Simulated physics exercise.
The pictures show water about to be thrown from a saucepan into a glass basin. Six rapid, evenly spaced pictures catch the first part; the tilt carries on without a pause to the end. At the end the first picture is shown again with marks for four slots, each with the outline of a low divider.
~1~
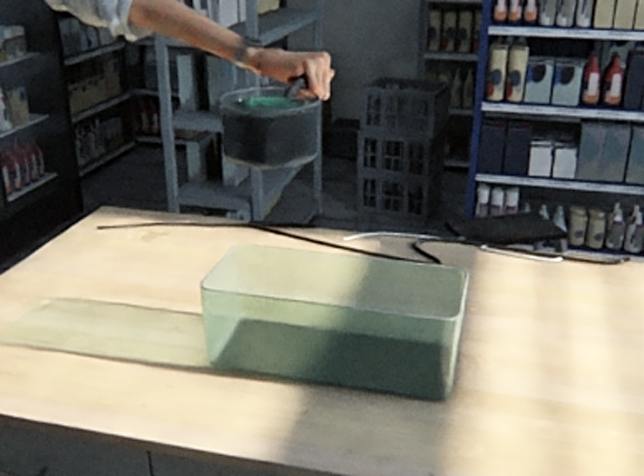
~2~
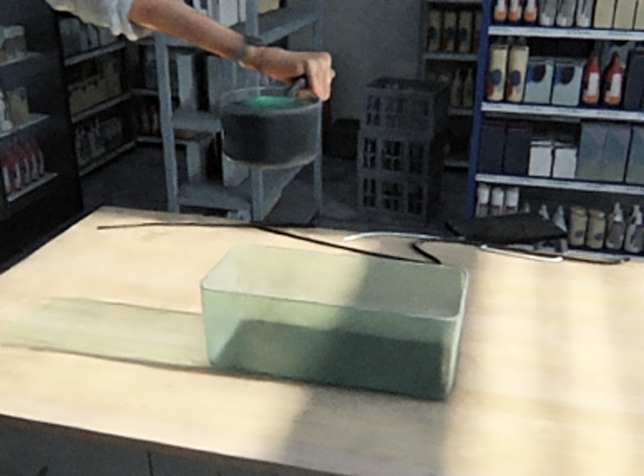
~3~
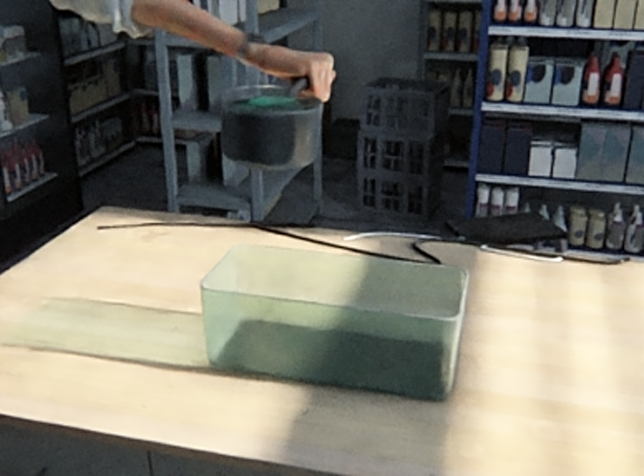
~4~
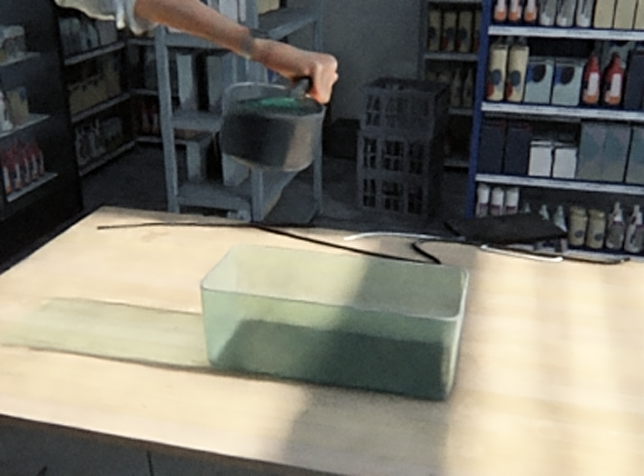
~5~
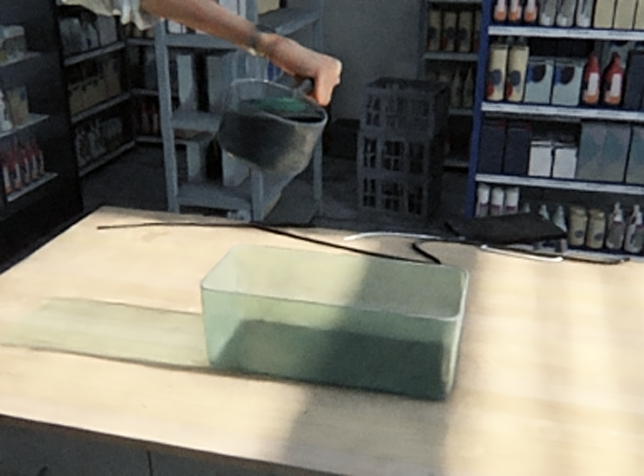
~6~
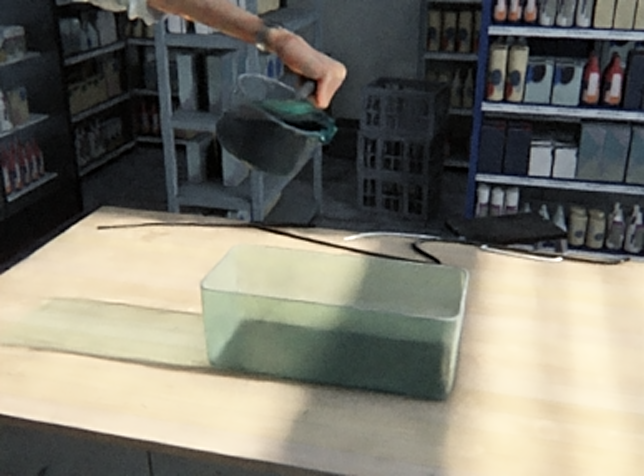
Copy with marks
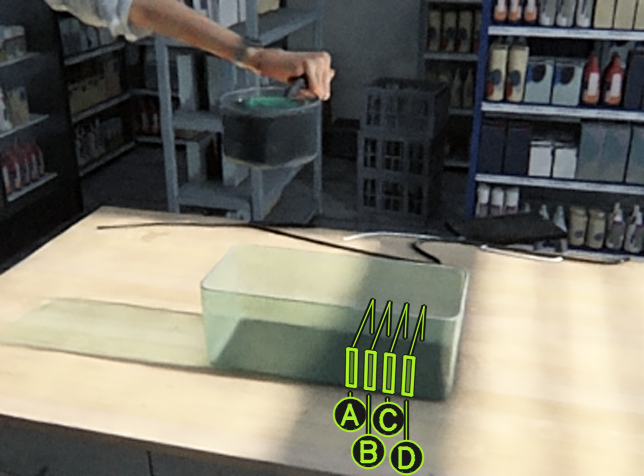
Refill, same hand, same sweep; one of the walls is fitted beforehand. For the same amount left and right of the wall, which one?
Use slot B.
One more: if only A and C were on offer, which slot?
The answer is A.
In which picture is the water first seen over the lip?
Picture 5.
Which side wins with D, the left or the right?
The left one.
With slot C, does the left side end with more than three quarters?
Yes, it does.
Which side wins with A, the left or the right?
More ends on the right.
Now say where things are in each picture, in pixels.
Upright, lip at (316, 101); basin from (209, 362) to (451, 398); nothing has left yet, in the first picture.
Upright, lip at (317, 102); nothing has left yet, in the second picture.
Tipped about 5°, lip at (319, 106); nothing has left yet, in the third picture.
Tipped about 12°, lip at (321, 112); nothing has left yet, in the fourth picture.
Tipped about 20°, lip at (323, 120); water is over the lip, down to (323, 120), in the fifth picture.
Tipped about 30°, lip at (324, 129); water is over the lip, down to (326, 141), in the sixth picture.
On the marked copy, A at (350, 392); B at (368, 395); C at (387, 398); D at (406, 401).
For slot A, about 28 % ends left of the wall and 71 % right of it.
For slot B, about 50 % ends left of the wall and 49 % right of it.
For slot C, about 86 % ends left of the wall and 12 % right of it.
For slot D, about 96 % ends left of the wall and 3 % right of it.
